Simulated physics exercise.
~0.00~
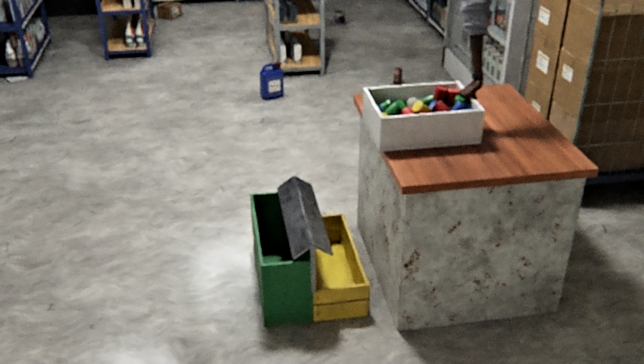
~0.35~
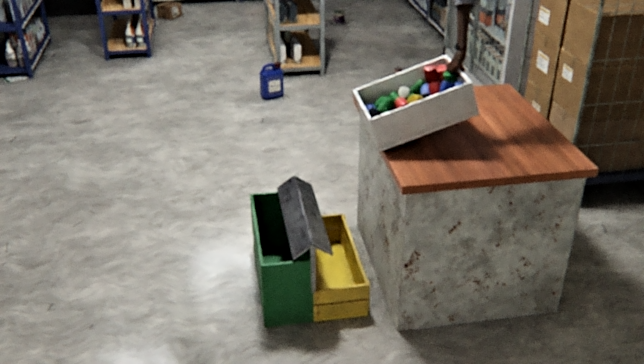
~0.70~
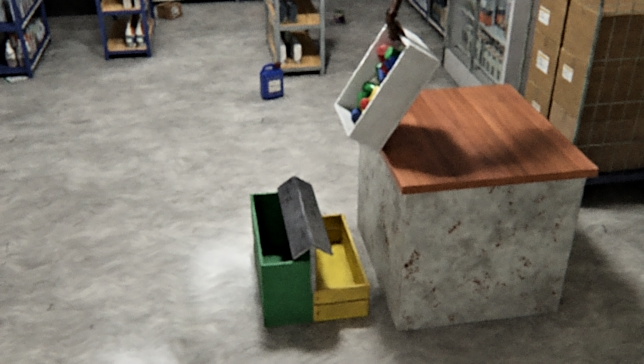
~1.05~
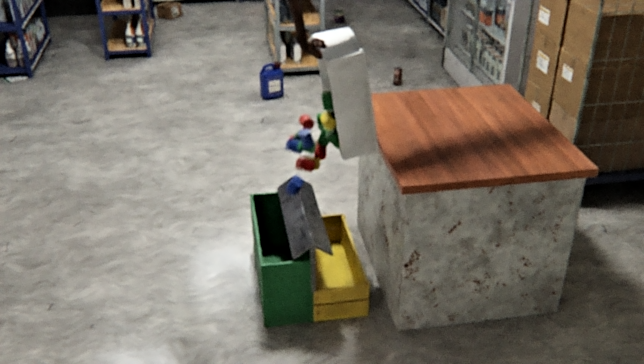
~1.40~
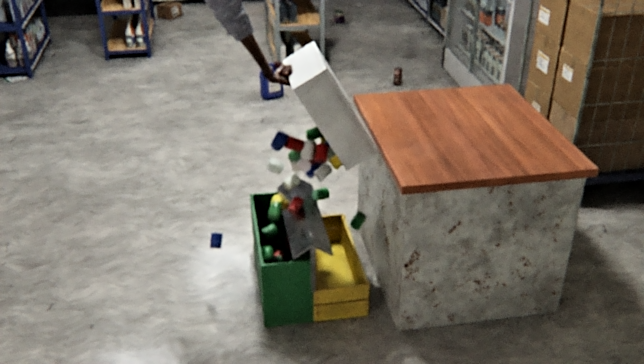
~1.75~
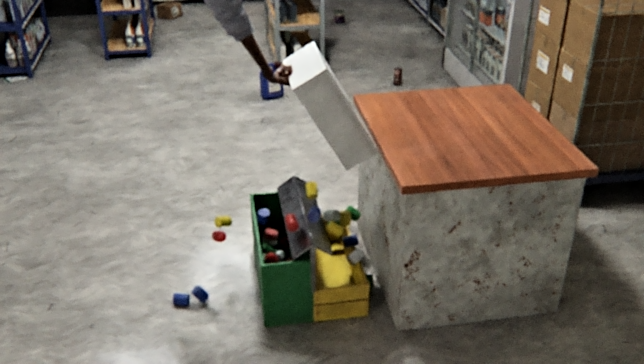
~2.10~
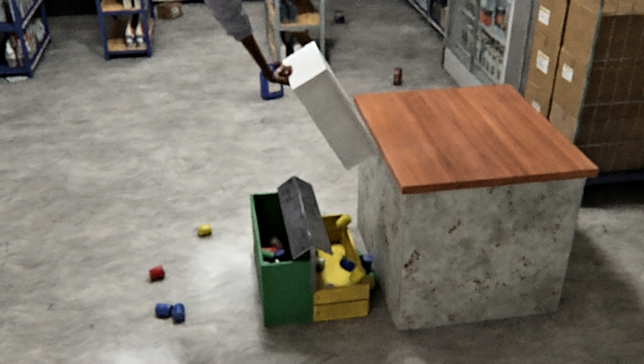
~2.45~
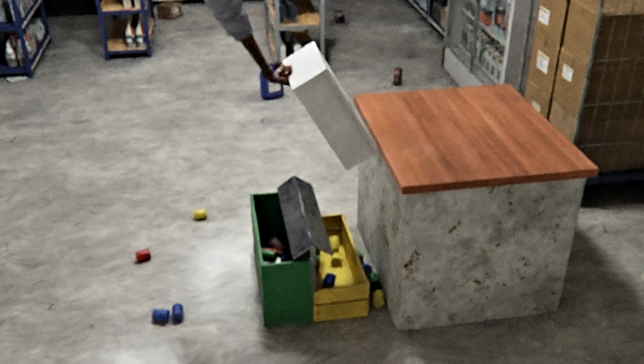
A white tote full of small, brightly coloured jars rises from one edge on a wooden-topped bench as a hand tips it to the left. It swings past upright over the bench's edge, and the jars start to spill towards a green tote and a yellow tote on the floor. They tumble in a thick cluster onto the dark, roof-shaped splitter, dropping to both sides while a few fly wide. The hand holds the emptied tote steeply tilted as stragglers settle. Most jars end in the green tote, some in the yellow, and several on the floor.
